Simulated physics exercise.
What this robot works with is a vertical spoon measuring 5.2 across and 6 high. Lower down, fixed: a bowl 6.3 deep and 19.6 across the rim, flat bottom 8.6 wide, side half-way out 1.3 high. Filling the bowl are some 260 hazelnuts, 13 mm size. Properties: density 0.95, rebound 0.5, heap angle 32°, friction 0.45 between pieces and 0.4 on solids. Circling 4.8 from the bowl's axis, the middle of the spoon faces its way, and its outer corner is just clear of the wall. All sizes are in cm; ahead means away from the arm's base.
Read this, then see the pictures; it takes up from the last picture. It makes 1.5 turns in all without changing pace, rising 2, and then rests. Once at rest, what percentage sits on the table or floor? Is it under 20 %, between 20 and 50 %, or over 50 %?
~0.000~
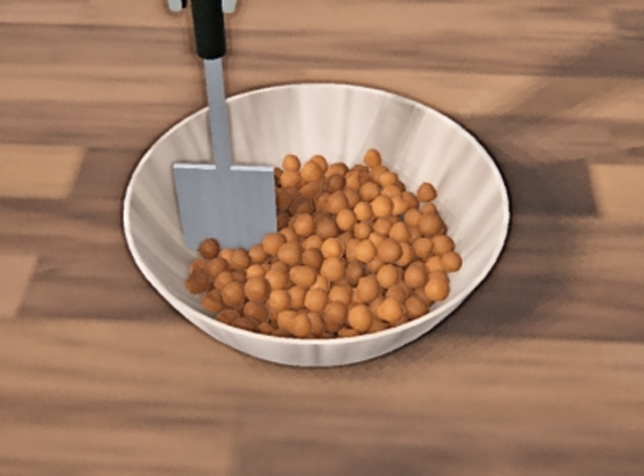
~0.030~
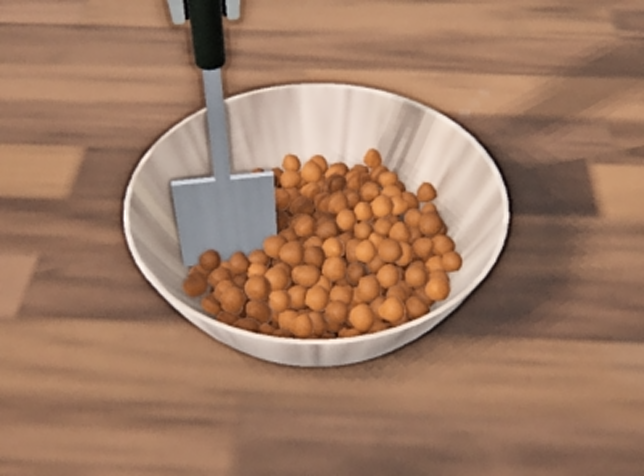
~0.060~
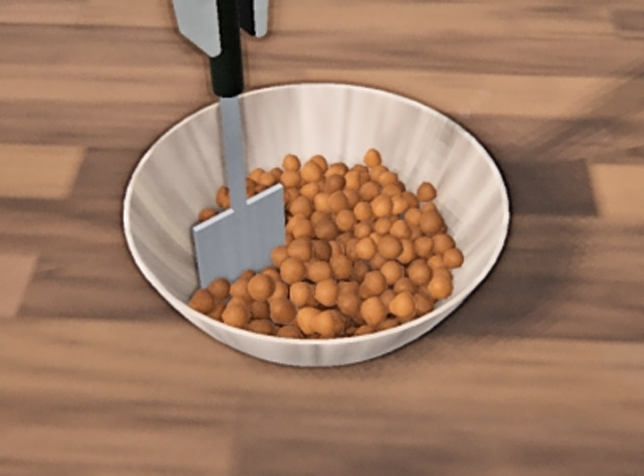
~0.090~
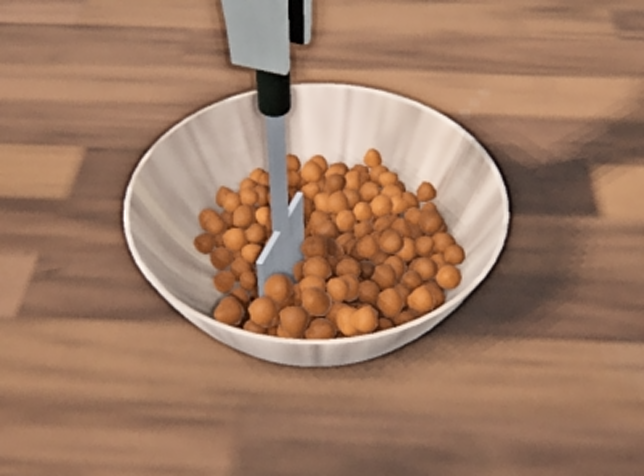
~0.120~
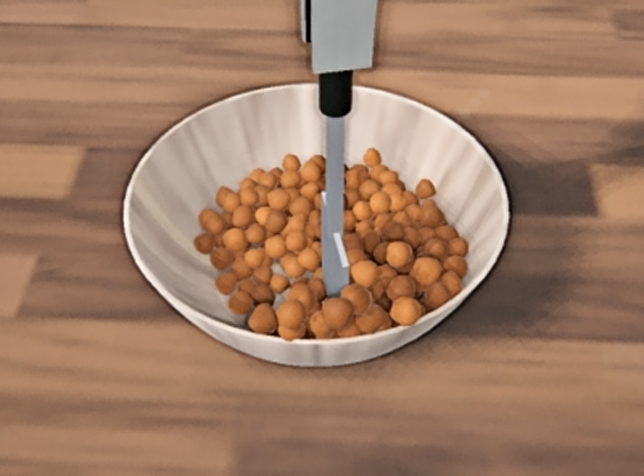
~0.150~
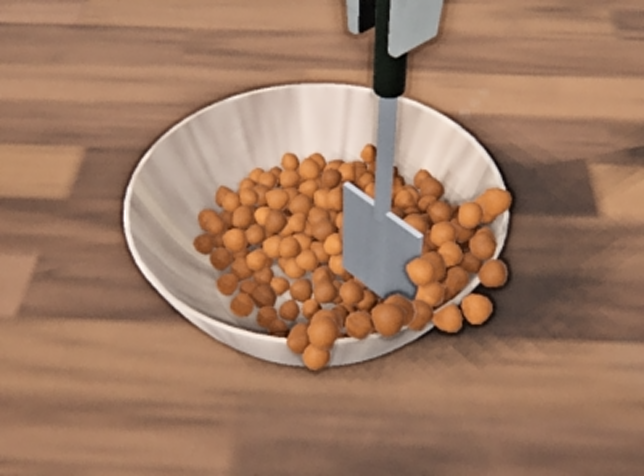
Between 20 and 50 %.
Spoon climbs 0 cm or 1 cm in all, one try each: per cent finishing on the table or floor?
55 % and 50 %.
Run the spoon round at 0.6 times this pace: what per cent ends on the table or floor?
I'd say about 20 %.
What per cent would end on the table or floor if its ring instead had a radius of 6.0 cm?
It would come to about 0 per cent.
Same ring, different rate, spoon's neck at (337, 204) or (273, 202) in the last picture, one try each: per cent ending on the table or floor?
Roughly 25 and 15 percent, in that order.
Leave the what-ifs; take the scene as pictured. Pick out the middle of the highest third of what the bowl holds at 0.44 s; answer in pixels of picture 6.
I'd say about (278, 277).
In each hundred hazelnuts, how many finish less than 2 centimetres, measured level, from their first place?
That comes to some 20 per cent.
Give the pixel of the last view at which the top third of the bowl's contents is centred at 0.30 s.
Around (260, 152).
After 0.30 s, 289° round, highest piece 11 above the table; 204 in the bowl, 15 on the table or floor, 44 in flight or on the tool.
After 0.44 s, 82° round, highest piece 10 above the table; 173 in the bowl, 62 on the table or floor, 28 in flight or on the tool.
After 0.72 s, 180° round, highest piece 4 above the table; 168 in the bowl, 95 on the table or floor.
After 1.42 s, 180° round, highest piece 4 above the table; 168 in the bowl, 95 on the table or floor.
In the end, 168 in the bowl, 95 on the table or floor. That is 36 % on the table or floor.
